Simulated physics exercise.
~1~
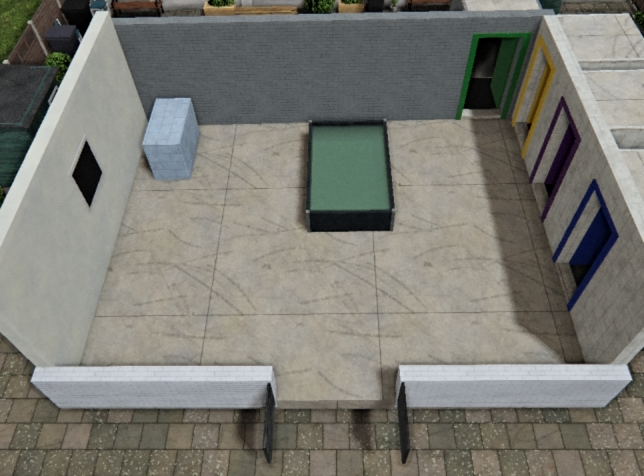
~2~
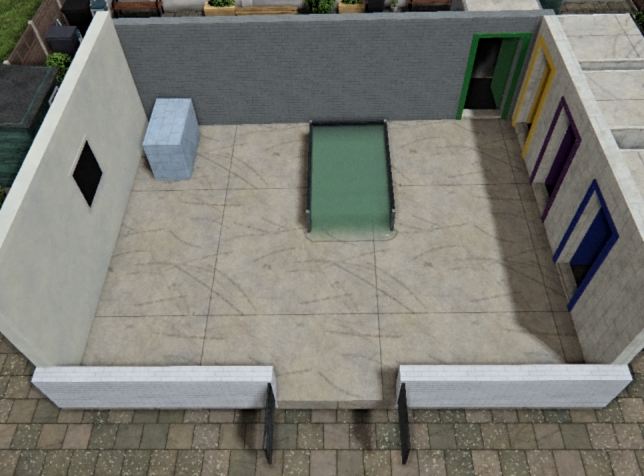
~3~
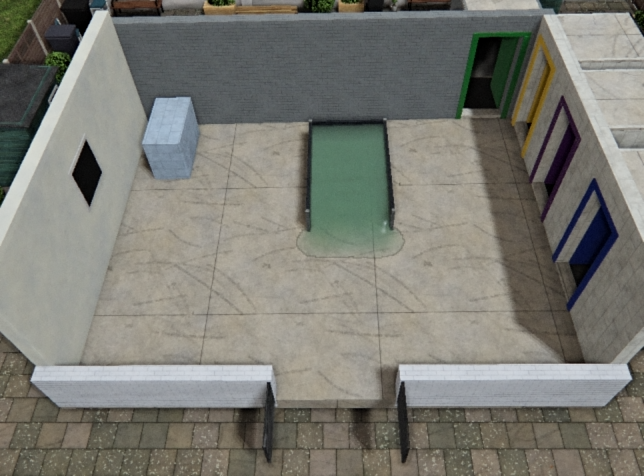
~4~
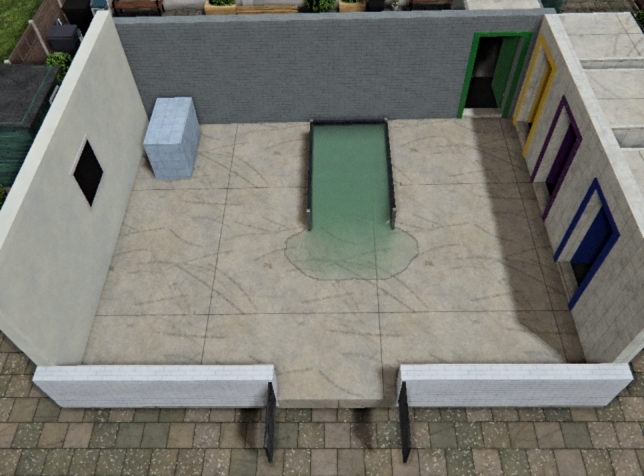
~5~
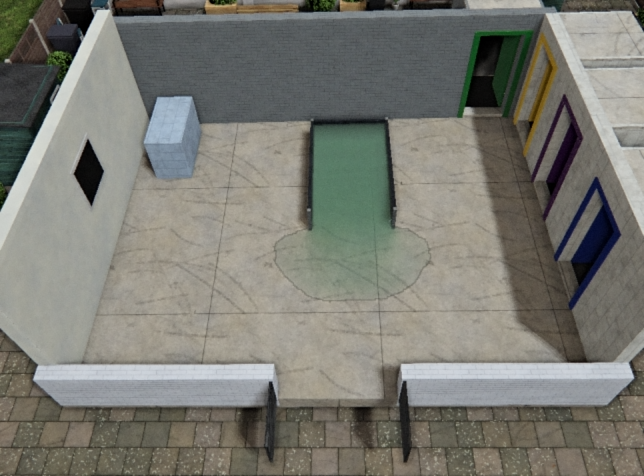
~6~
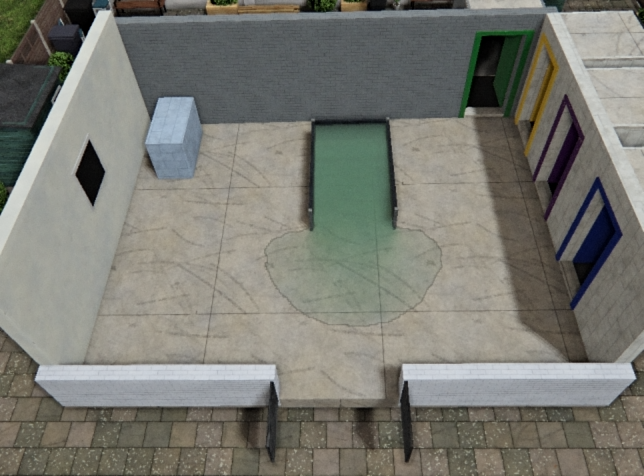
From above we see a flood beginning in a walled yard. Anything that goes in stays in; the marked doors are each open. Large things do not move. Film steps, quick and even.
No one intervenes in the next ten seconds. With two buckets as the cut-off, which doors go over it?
Door by door: The green door stays within two buckets; the yellow door stays within two buckets; the blue door stays within two buckets; the purple door stays within two buckets.
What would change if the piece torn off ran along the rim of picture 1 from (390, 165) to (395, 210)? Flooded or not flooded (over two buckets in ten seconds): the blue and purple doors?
The blue door tops the limit and the purple door tops the limit.
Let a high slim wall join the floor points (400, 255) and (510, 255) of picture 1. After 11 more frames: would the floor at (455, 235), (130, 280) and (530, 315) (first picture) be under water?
Results in order: Swamped / bone-dry / bone-dry.
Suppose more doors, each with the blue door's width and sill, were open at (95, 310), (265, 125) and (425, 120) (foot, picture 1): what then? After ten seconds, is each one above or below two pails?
First crosses the line, second stays short of it, third stays short of it.
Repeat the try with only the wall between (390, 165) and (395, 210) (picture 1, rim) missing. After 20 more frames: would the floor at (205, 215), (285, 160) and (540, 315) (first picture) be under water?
Result, in sequence: Spared by the spill, spared by the spill, sodden.
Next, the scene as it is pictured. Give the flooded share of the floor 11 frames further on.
It works out to about 30 in a hundred.
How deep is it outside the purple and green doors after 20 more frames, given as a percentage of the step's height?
First around 0 percent, second around 0 percent.
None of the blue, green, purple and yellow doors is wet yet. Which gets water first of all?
First in line is the blue door.
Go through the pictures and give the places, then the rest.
The first picture shows still water in the water tank at (349, 166).
In the second picture, water pours out at (350, 224) and has run to (393, 234).
In the third picture, water pours out at (350, 224) and has run to (302, 244).
In the fourth picture, water pours out at (351, 224) and has run to (306, 270).
In the fifth picture, the front is at (319, 294), out from the gap at (352, 224).
In the sixth picture, the front is at (368, 321), out from the gap at (353, 224).
A moment on, water covers 20 % of the floor; the green door not reached, the yellow door not reached, the blue door not reached, the purple door not reached.
Next, water covers 30 % of the floor; the green door not reached, the yellow door not reached, the blue door not reached, the purple door not reached.
Then, water covers 35 % of the floor; the green door not reached, the yellow door not reached, the blue door not reached, the purple door not reached.
Later, water covers 50 % of the floor; the green door not reached, the yellow door not reached, the blue door under two buckets in, the purple door wet at the sill, nothing in.
In the end, water covers 65 % of the floor; the green door not reached, the yellow door not reached, the blue door under two buckets in, the purple door wet at the sill, nothing in.
